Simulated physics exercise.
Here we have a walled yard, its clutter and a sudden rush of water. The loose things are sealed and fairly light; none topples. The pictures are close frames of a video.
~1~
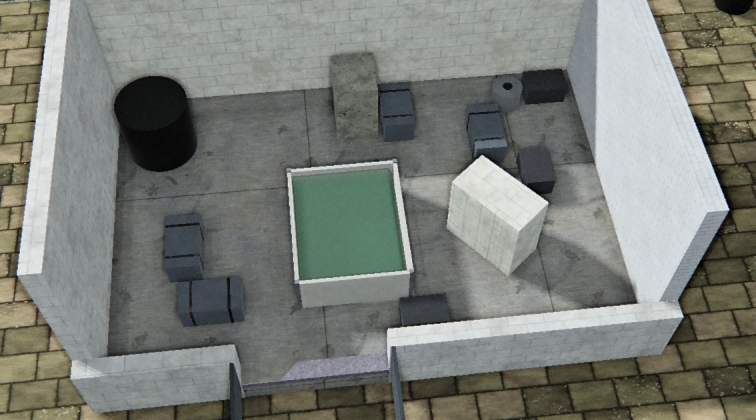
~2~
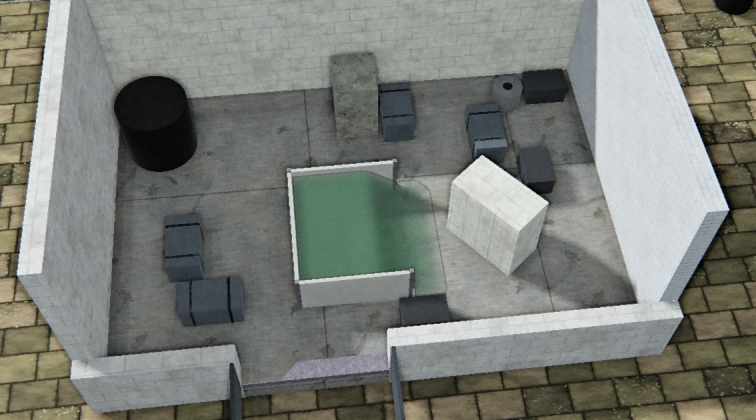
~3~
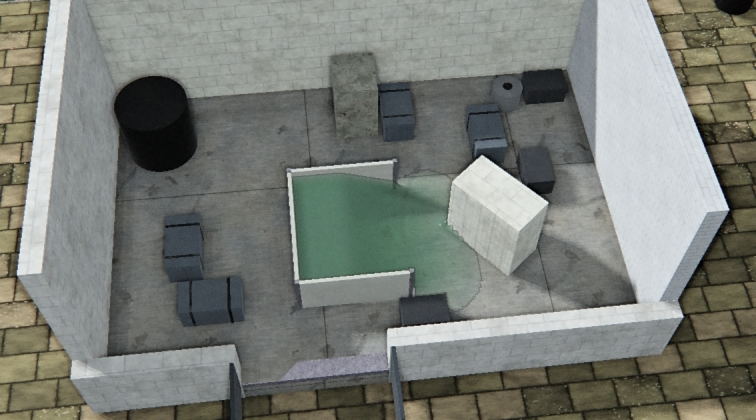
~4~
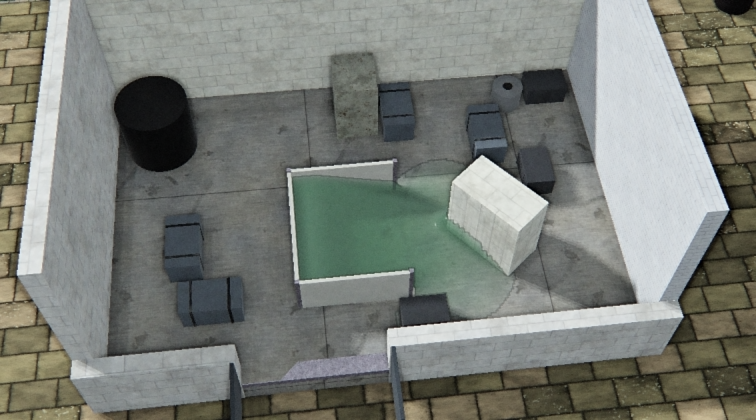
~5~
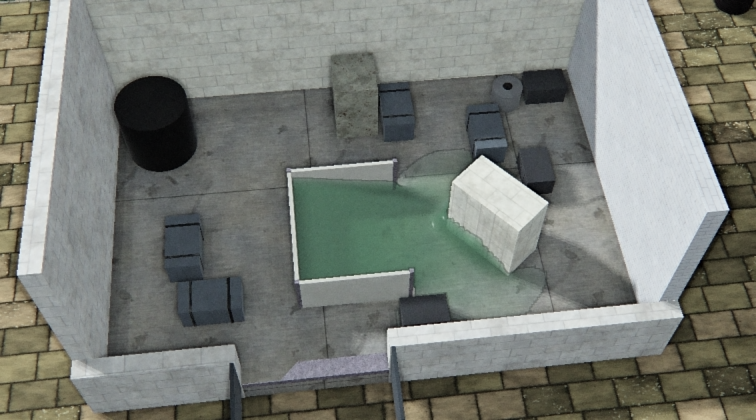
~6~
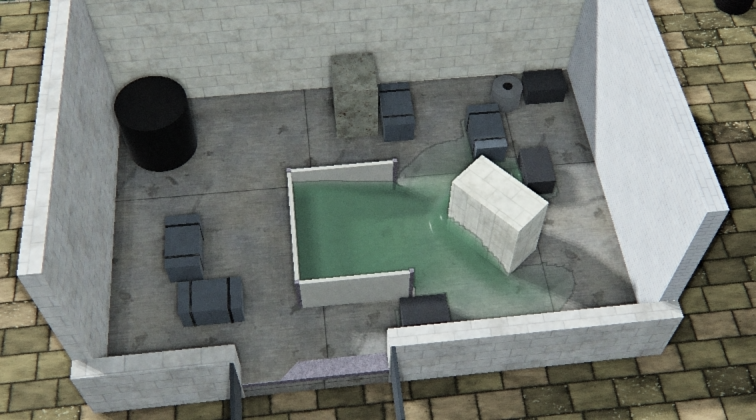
At the start, green water fills a square white-walled tank in a walled yard, among dark crates, a black cylinder and a large pale block. The tank's right side opens and water rushes out to the right, reaching the pale block and spreading around it, while the surrounding objects stay in place.
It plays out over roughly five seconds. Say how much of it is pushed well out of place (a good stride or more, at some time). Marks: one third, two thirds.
It is between one and two thirds.
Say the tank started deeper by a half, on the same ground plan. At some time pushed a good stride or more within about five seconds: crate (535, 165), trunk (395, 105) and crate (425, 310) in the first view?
In that order: Moved that far, no, yes.
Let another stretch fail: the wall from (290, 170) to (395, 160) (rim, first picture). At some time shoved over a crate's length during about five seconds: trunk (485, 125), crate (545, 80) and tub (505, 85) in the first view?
In turn: Pushed that far, that far or more, moved that far.
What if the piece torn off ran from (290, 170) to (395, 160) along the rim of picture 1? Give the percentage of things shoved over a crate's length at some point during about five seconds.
Close to 60 %.
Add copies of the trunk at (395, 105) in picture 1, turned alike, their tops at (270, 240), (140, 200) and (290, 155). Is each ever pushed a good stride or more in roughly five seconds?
In turn: Less than that, no, less than that.
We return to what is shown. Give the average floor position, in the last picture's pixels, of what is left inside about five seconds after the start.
Close to (388, 195).
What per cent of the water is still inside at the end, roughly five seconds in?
Close to 98 %.
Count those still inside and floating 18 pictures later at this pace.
It comes to 4.
A moment on, 0 of 8 are well off their spots; 0 afloat.
Next, 2 of 8 are well off their spots; 3 afloat.
Later, 2 of 8 are well off their spots; 4 afloat.
In the end, 5 of 8 are well off their spots, and 5 have been at some point; 5 afloat.
